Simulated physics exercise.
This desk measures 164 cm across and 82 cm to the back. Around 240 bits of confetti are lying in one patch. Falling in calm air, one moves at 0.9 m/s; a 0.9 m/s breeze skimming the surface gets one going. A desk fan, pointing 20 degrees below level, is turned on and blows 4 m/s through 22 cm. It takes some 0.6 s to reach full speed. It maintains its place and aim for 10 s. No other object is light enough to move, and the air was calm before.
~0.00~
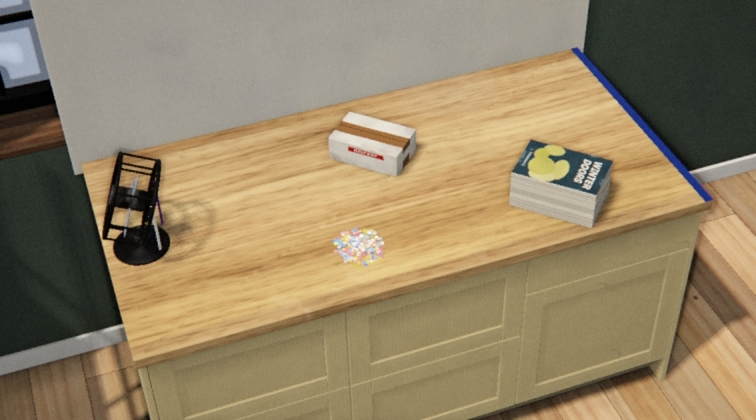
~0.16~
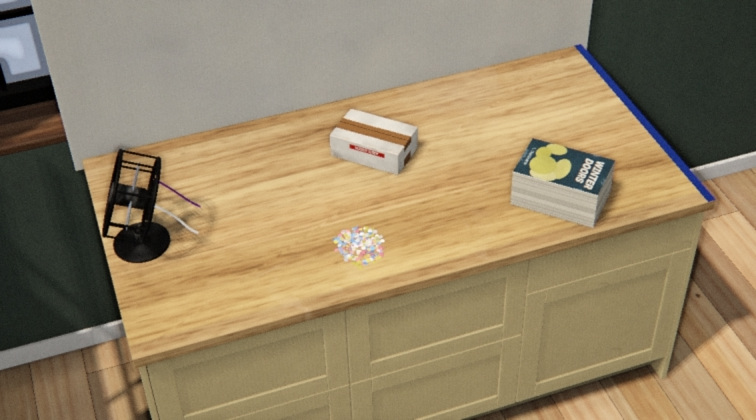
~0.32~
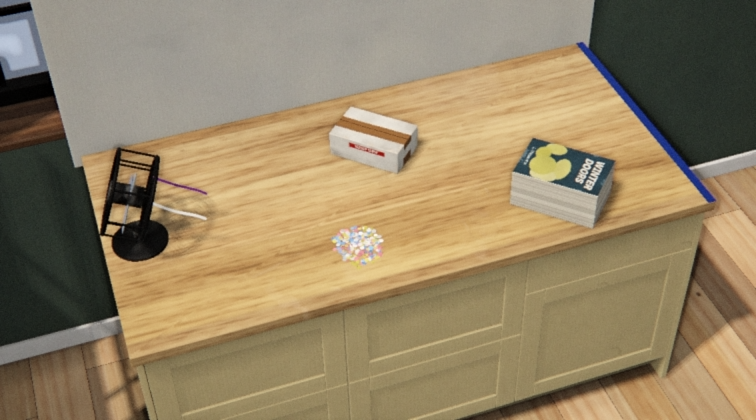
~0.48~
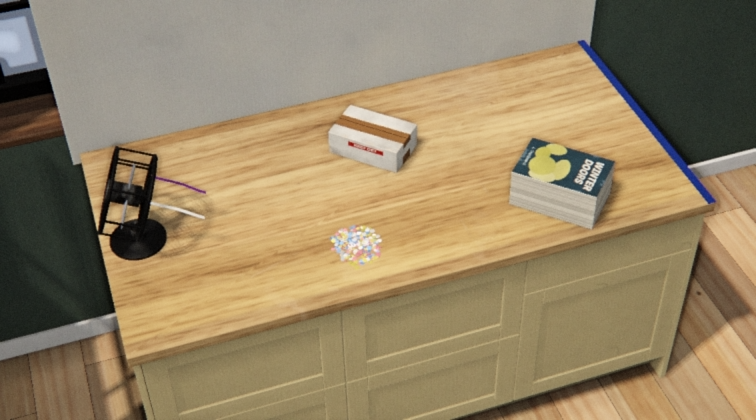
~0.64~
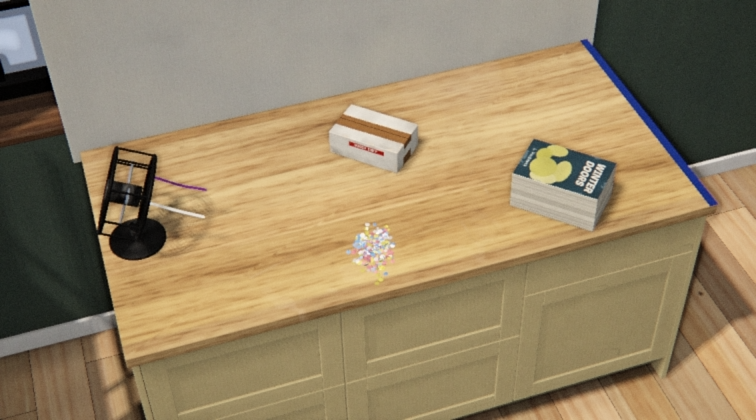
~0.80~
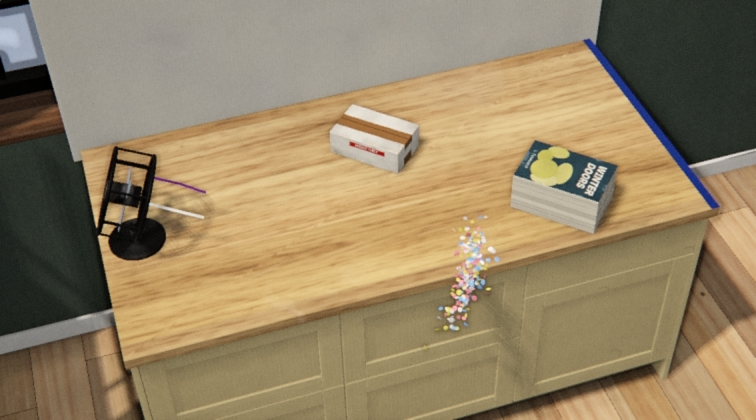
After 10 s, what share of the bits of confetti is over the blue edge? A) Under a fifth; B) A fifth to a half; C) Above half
A.
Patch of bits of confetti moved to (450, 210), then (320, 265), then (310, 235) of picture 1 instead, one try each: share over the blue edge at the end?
In turn: 40 per cent, 0 per cent, 20 per cent.
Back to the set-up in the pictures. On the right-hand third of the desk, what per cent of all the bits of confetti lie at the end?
About 0 percent.
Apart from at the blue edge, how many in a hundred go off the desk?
My best guess is roughly 100 %.
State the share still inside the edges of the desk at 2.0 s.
Around 0 %.
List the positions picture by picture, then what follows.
In the first picture, the middle of the bits of confetti is near (357, 248), none has stirred yet and the mouth of the desk fan is at (131, 199).
In the second picture, the middle of the bits of confetti is near (357, 246), none has stirred yet and the blue edge is centred on (643, 116).
In the third picture, the middle of the bits of confetti is near (356, 245), none has stirred yet, the top of a box is at (374, 129) and the top of a book is at (564, 166).
In the fourth picture, the middle of the bits of confetti is near (354, 245) and none has stirred yet.
In the fifth picture, the middle of the bits of confetti is near (374, 250), the farthest in sight from the desk fan is at (393, 261) and about 80 % have left their places.
In the sixth picture, the middle of the bits of confetti is near (470, 266), the farthest in sight from the desk fan is at (497, 259) and all have left their places.
After 2.0 s, 0 % are on the move or not yet settled, 0 % are over the blue edge.
After 3.2 s, 0 % are on the move or not yet settled, 0 % are over the blue edge.
After 5.5 s, 0 % are on the move or not yet settled, 0 % are over the blue edge.
After 10.0 s, at the end, 0 % are over the blue edge.
